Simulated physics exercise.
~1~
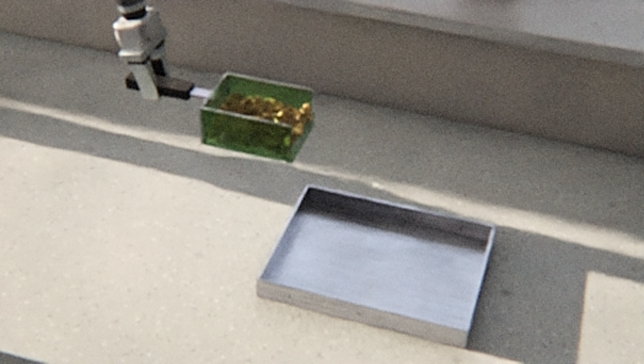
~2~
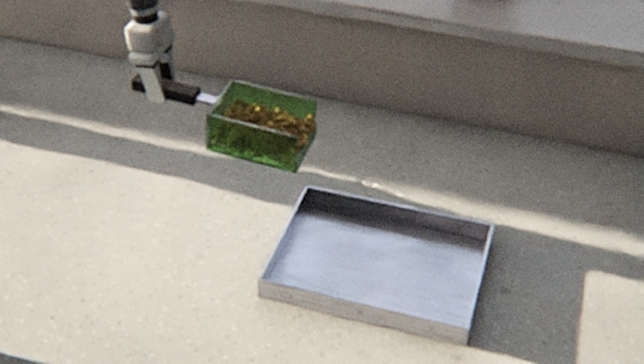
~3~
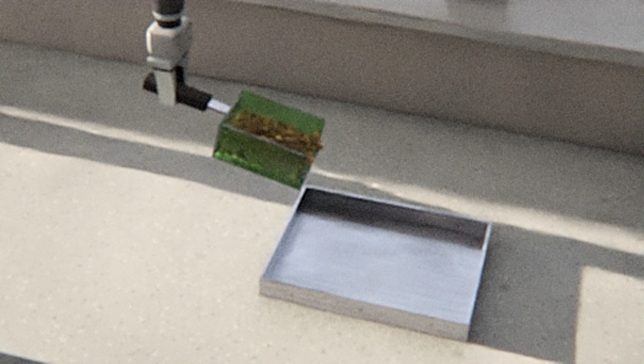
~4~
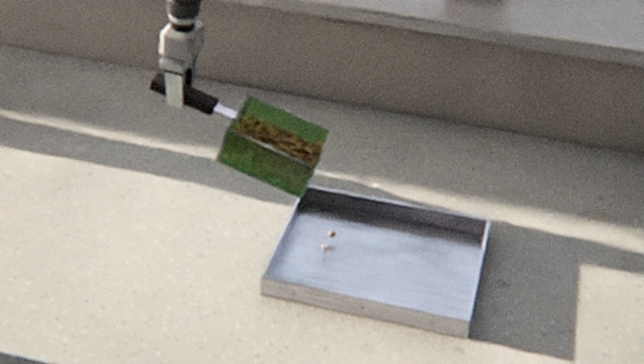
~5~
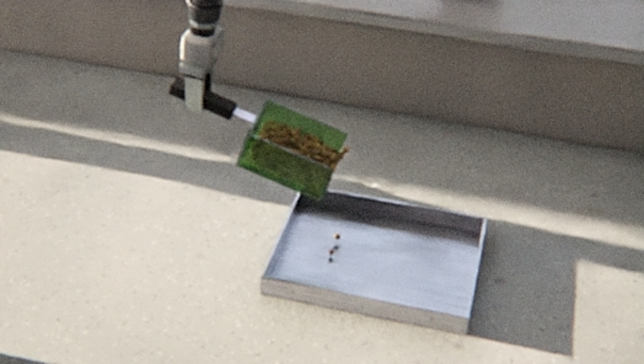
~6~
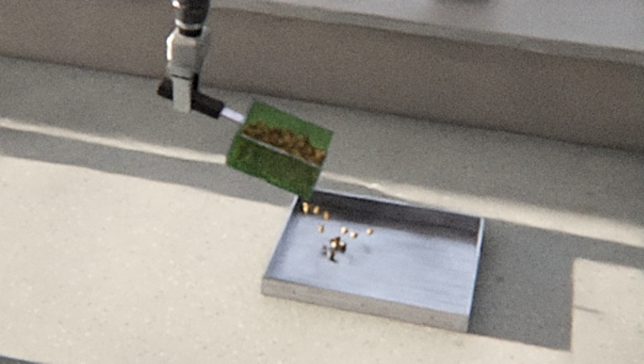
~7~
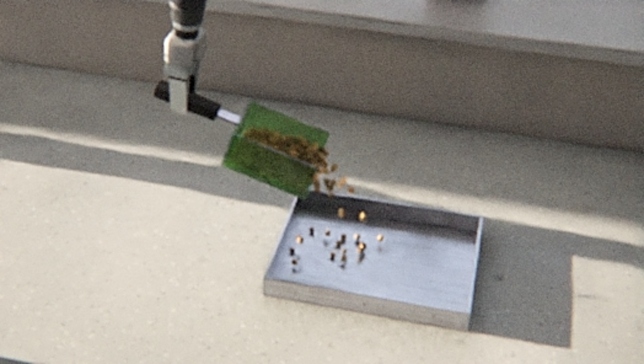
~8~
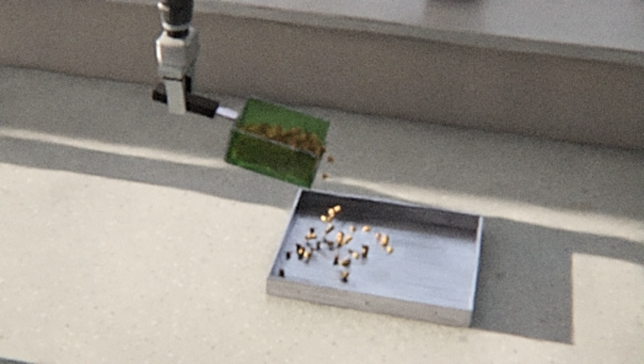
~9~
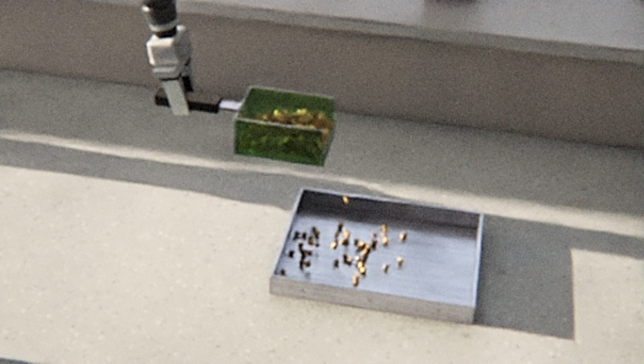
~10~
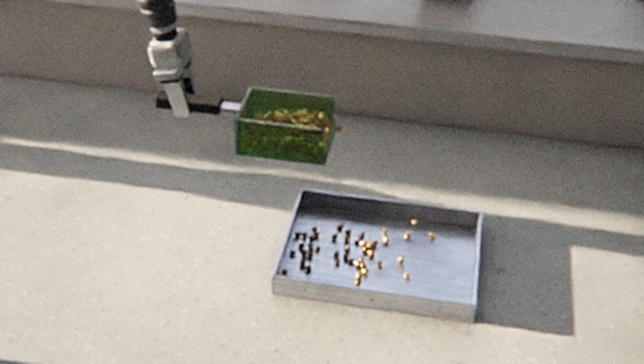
Robot arm tilting a green box, spilling some small golden pieces into a metal tray, then levelling it with most still inside.
